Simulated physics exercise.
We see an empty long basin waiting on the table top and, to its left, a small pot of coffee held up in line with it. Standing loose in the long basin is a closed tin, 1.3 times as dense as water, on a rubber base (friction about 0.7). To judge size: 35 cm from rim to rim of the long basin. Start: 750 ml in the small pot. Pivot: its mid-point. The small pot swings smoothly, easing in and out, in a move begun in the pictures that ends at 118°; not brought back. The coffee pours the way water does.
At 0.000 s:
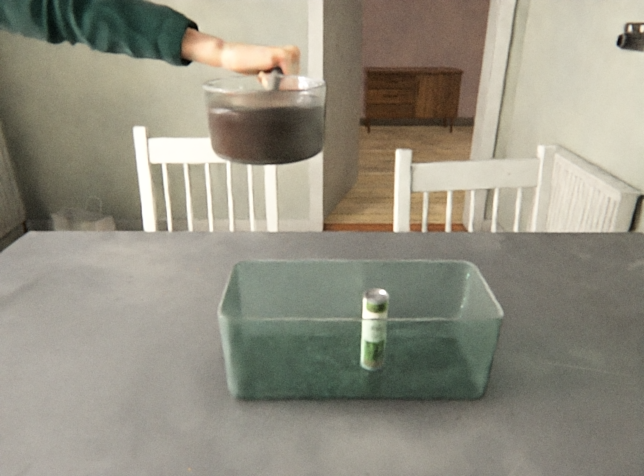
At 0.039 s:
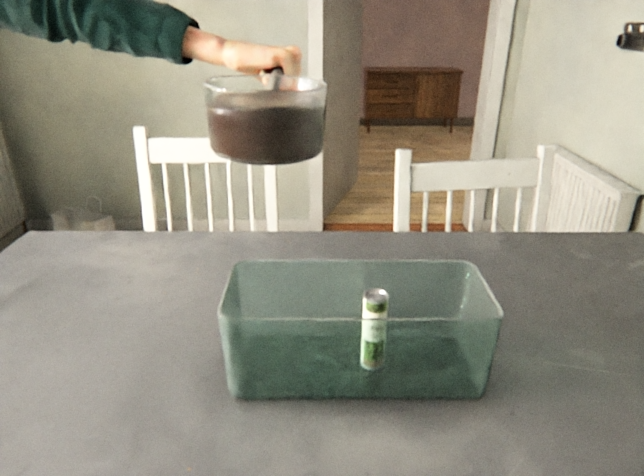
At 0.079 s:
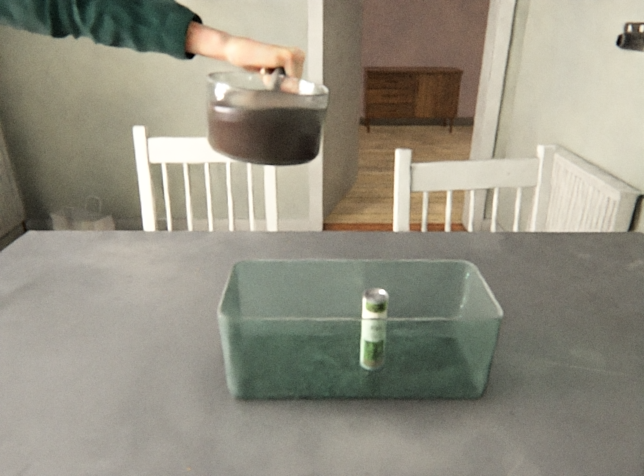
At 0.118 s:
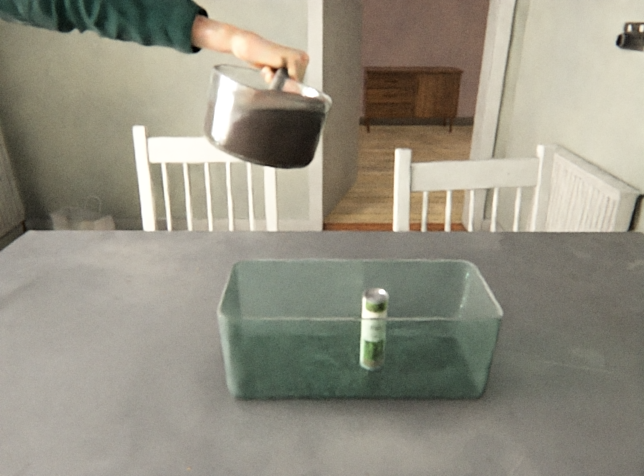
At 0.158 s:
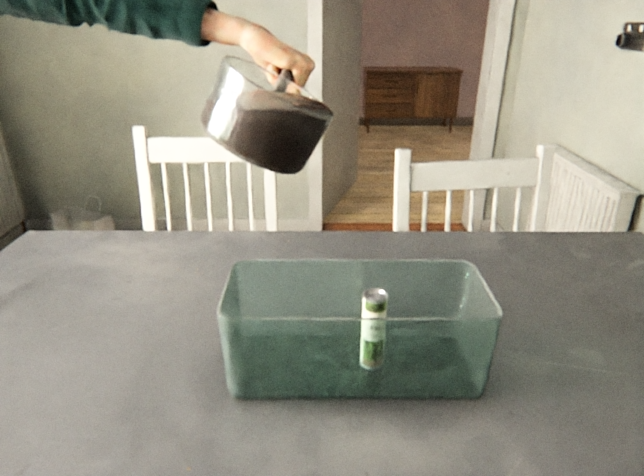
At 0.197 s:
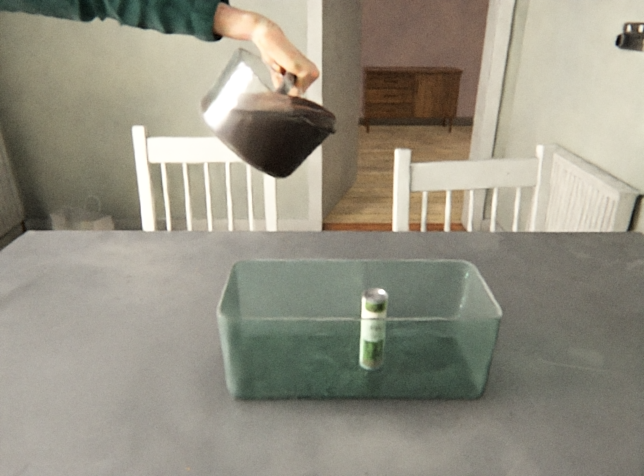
On a grey table top in a room with white chairs, a long greenish basin holds a small upright tin, while a hand in a green sleeve holds a small pot of dark coffee above and to the left. The hand keeps the pot nearly level at first, then tilts it steadily rightward.
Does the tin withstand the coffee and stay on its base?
It is tipped.
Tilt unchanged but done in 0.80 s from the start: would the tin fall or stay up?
Outcome - the tin remains standing.
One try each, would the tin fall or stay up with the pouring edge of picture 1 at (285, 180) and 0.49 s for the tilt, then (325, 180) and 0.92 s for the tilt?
Try 1: Still standing; try 2: Still standing.
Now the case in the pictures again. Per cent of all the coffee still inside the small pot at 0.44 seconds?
Remaining: Near 16 % of the total.
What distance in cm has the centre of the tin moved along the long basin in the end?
Roughly 8.5 cm.
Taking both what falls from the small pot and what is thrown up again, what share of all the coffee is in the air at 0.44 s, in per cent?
Share: Roughly 68 per cent.
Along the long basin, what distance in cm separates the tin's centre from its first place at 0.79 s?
Around 3 cm.
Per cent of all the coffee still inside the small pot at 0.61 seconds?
1 %.
By 0.44 s the tilt is 114° and 16 per cent is still to pour; the tin stands where it began.
By 0.61 s the tilt is 118° and 1 per cent is still to pour; the tin stands 1 cm from where it began.
By 0.79 s the tilt is 118° and 0 per cent is still to pour; the tin leans 20°.
By 0.99 s the tilt is 118° and 0 per cent is still to pour; the tin lies on its side.
At rest the tin lies on its side.
